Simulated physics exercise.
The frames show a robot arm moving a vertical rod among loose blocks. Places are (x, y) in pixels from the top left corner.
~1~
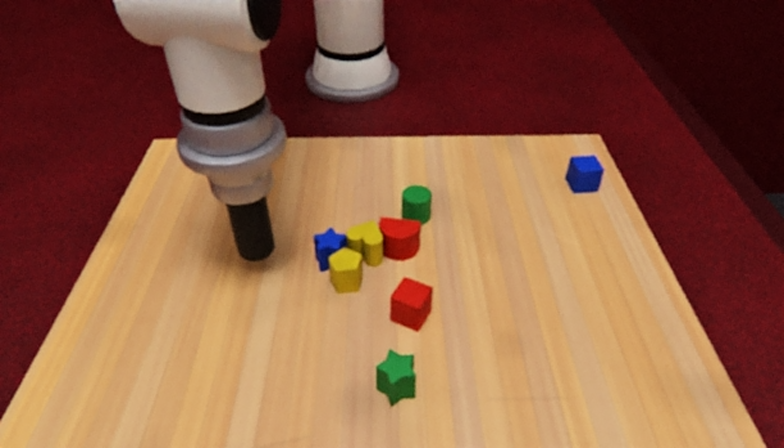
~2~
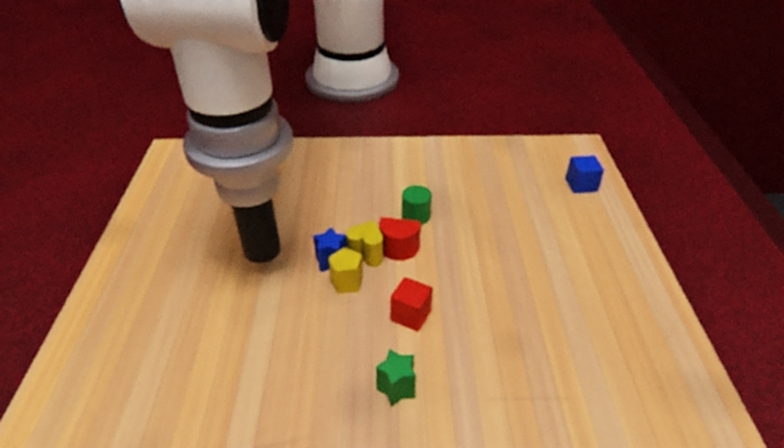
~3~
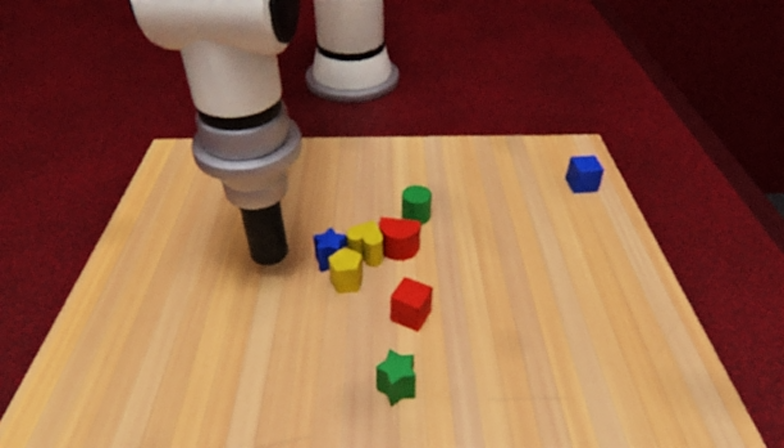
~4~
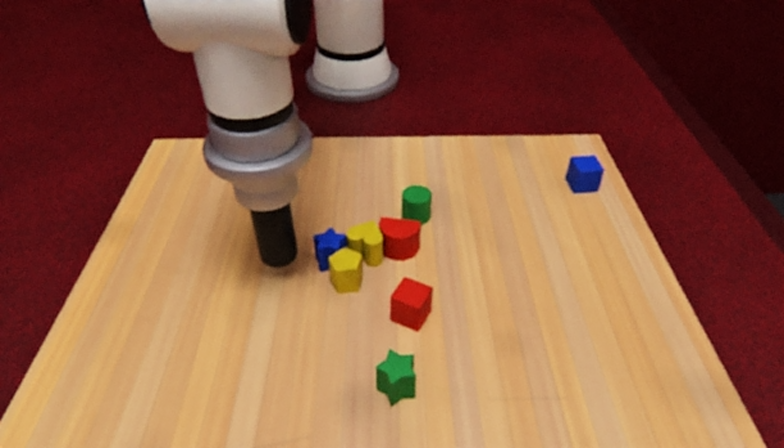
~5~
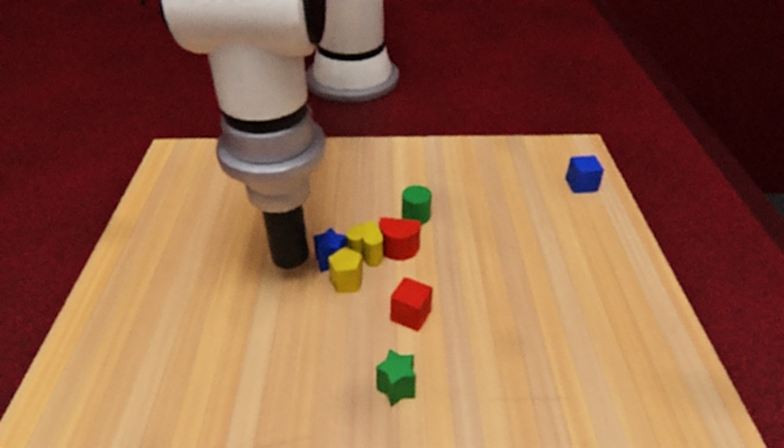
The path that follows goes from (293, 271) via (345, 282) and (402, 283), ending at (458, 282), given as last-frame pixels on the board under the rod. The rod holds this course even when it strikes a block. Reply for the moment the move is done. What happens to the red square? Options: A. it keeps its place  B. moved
My answer is option A.
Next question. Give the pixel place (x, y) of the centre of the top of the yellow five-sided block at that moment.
Pixel (486, 278).
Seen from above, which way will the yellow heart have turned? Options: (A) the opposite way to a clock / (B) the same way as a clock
Answer: B.
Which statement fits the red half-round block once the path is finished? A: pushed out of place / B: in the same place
B.
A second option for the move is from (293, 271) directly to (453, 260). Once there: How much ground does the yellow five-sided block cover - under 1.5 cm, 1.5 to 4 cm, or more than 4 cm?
It will fall in the middle band, 1.5 to 4 cm.
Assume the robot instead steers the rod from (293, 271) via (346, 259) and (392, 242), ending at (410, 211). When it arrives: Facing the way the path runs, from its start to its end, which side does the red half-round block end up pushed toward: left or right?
It is pushed towards the right-hand side.
The first path, step by step. One third of the way, rod (344, 269); blue star block (342, 237), turned 75° anticlockwise; yellow five-sided block (380, 263); yellow heart (367, 227), turned 25° clockwise.
Two thirds of the way, rod (403, 269); blue star block (342, 237), turned 80° anticlockwise; yellow five-sided block (439, 268), turned 20° clockwise; yellow heart (366, 227), turned 30° clockwise.
At the end, rod (460, 268); blue star block (342, 237), turned 80° anticlockwise; yellow five-sided block (486, 278), turned 90° clockwise; yellow heart (366, 227), turned 30° clockwise; red half-round block unmoved; red square unmoved.
